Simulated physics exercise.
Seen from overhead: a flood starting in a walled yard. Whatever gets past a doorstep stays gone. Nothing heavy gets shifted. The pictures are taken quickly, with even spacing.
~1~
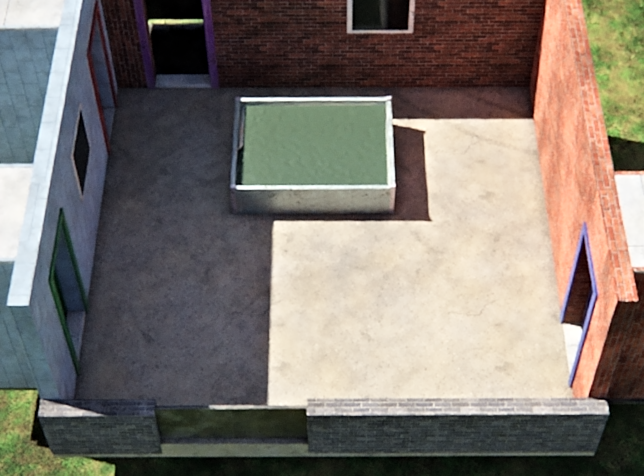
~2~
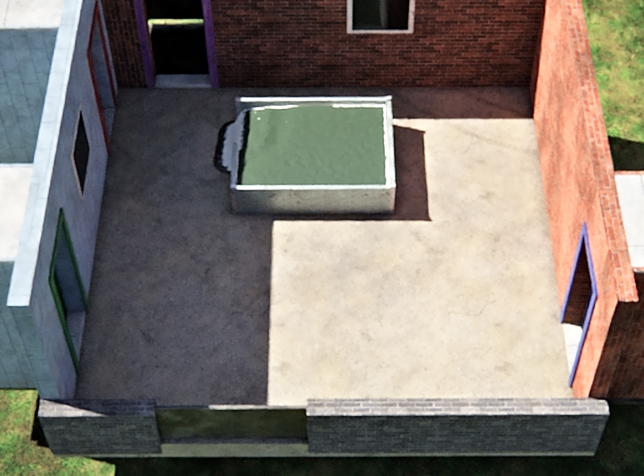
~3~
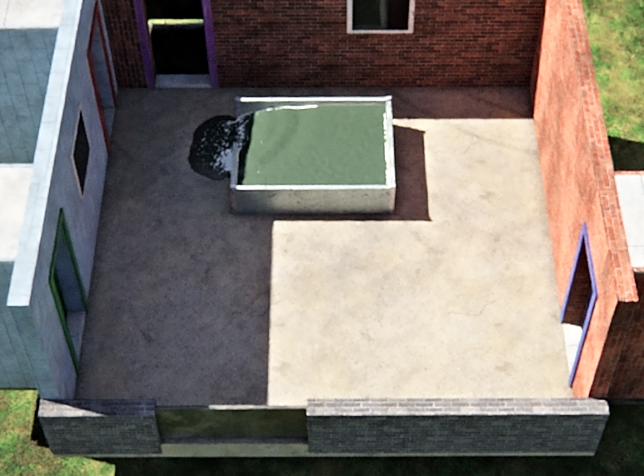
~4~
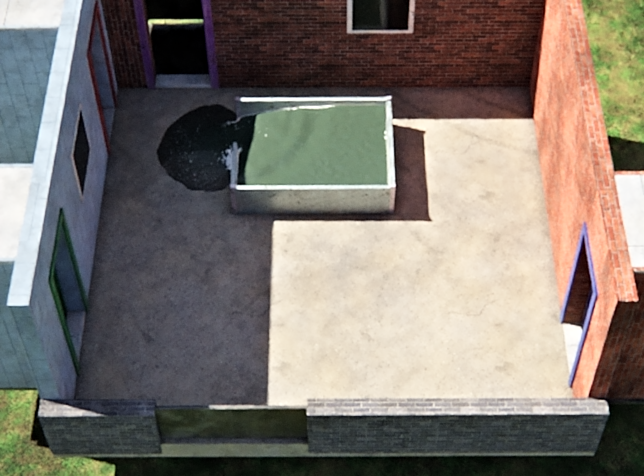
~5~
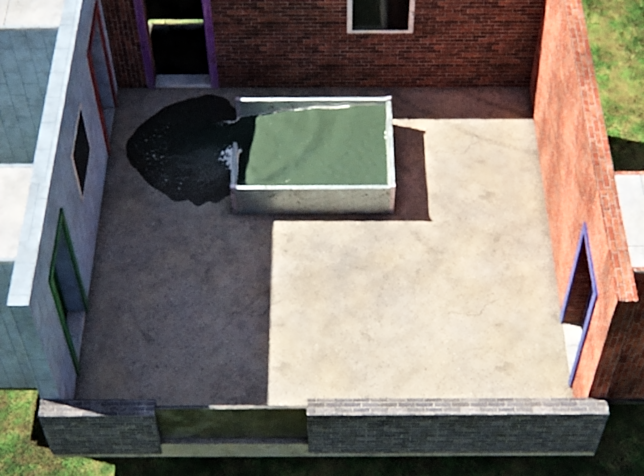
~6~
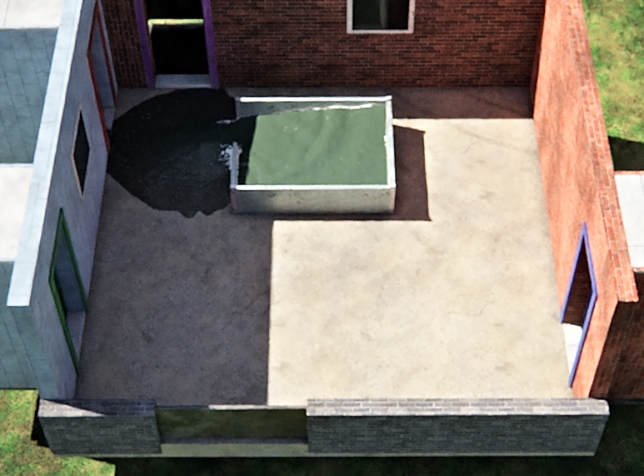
In a walled yard seen from overhead, a low rectangular tank of greenish water sits still near the back brick wall. Its left side opens and water pours onto the shaded ground, then spreads steadily leftward in a widening dark pool that reaches close to the pale left wall.
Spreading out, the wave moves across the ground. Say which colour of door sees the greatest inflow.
It is the red door.
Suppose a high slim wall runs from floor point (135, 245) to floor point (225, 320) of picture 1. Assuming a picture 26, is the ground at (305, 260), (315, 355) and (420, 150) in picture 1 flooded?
The first spot is unreached, the second unreached, the third unreached.
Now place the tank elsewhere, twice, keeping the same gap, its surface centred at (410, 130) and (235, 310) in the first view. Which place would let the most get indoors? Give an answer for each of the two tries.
Taking them in turn, I'd say the red door and then the door marked green.
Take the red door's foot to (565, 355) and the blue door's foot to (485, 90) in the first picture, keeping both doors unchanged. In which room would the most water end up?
The purple door takes in the most.
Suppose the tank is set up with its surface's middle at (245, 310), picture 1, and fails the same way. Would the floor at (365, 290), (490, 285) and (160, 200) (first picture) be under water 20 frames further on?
One after the other: Clear, clear, wet.
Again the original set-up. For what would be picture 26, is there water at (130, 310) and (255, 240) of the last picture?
Well, the first spot ends up submerged, and the second not wet.
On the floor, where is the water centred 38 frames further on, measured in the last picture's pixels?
It is around (240, 196).
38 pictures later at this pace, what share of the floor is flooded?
I'd say close to 40 per cent.
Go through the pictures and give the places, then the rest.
In the first frame, the tank at (313, 145) is whole and still.
In the second frame, water pours out at (240, 140) and has run to (226, 170).
In the third frame, the front is at (198, 167), out from the gap at (240, 141).
In the fourth frame, water pours out at (240, 141) and has run to (164, 155).
In the fifth frame, the front is at (134, 140), out from the gap at (240, 141).
In the sixth frame, the front is at (107, 136), out from the gap at (240, 140).
A moment on, water covers 15 % of the floor; purple door wet at the sill, nothing in, red door some in, blue door not reached, green door not reached.
Next, water covers 15 % of the floor; purple door some in, red door a lot in, blue door not reached, green door not reached.
Then, water covers 25 % of the floor; purple door some in, red door a lot in, blue door not reached, green door wet at the sill, nothing in.
Later, water covers 40 % of the floor; purple door a lot in, red door a lot in, blue door not reached, green door wet at the sill, nothing in.
In the end, water covers 65 % of the floor; purple door a lot in, red door a lot in, blue door wet at the sill, nothing in, green door wet at the sill, nothing in; the red door has let in the most.
